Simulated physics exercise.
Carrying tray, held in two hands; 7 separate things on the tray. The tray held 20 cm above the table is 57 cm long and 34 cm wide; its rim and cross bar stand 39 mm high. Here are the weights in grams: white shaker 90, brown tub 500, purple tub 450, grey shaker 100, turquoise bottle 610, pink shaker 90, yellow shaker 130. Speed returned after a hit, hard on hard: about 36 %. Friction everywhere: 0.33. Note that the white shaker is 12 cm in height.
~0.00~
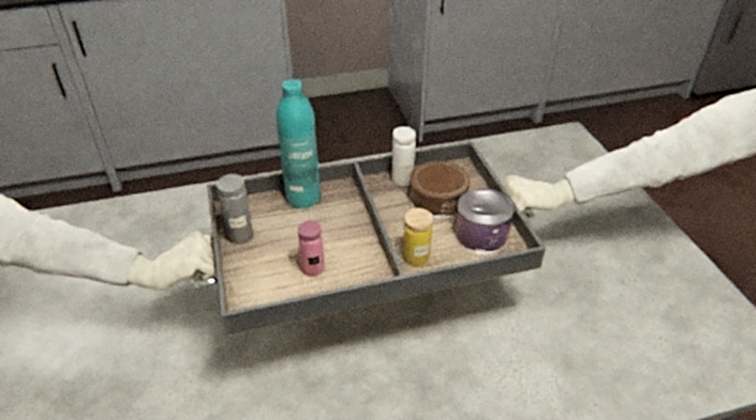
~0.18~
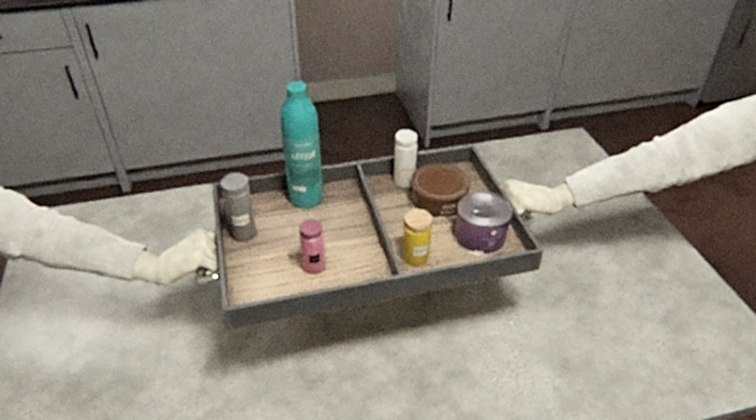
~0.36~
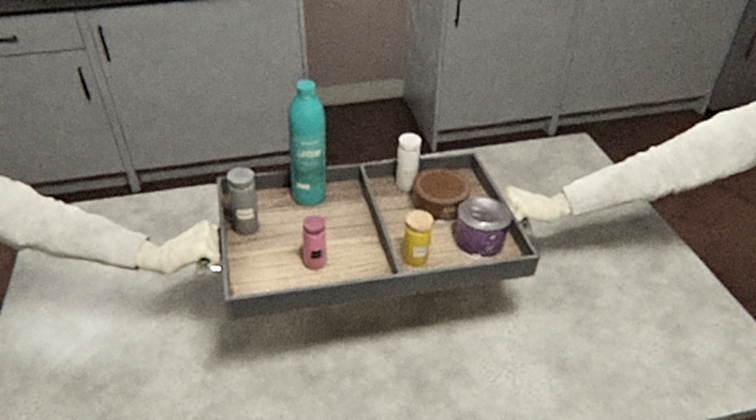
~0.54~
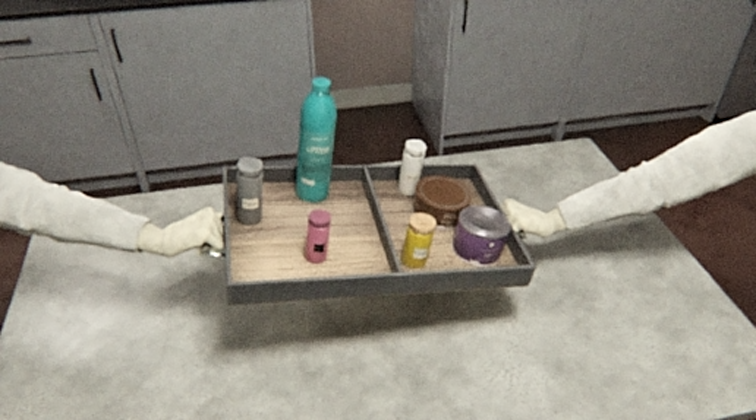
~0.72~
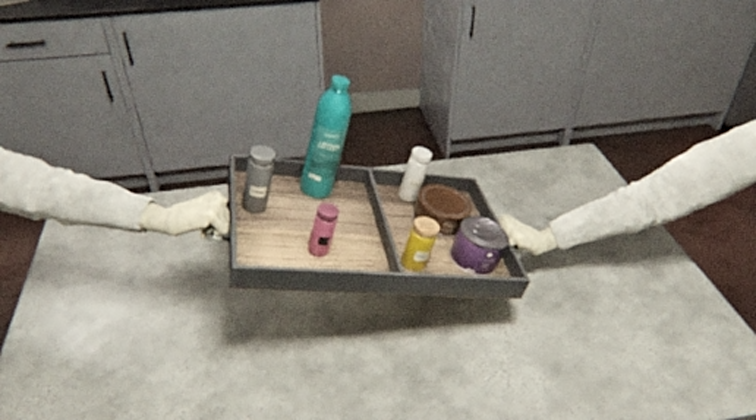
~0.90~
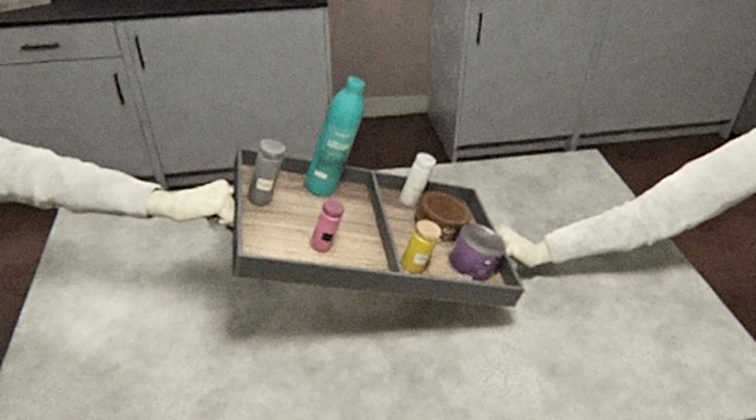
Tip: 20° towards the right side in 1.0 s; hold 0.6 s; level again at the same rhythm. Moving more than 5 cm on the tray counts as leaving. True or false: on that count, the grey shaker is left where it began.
False; the grey shaker is displaced.
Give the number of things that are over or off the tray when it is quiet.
2.
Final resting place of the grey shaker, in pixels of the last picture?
It settles at around (362, 192).
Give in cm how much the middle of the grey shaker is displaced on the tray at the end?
Start to finish, roughly 23 cm.
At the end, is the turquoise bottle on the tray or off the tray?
Turquoise bottle: Goes out of bounds.
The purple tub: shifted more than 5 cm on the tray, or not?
In the end the purple tub remains stationary.
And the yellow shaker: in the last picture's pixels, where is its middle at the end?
Around (457, 234).
By 1.50 s, tilt 20°, right edge down; grey shaker 7 cm from its spot near (299, 177); turquoise bottle on its side; white shaker rocked 67° off its seat.
By 2.20 s, tilt 10°, right edge down; turquoise bottle now off the tray; grey shaker 23 cm from its spot near (370, 191); white shaker rocked 63° off its seat.
When it is over (3.5 s), off the tray, turquoise bottle; lying over on the tray, white shaker; not toppled but over 5 cm from the start, brown tub, grey shaker, pink shaker and yellow shaker; purple tub within 5 cm of the start. End places, in pixels of the last picture, grey shaker near (363, 192).
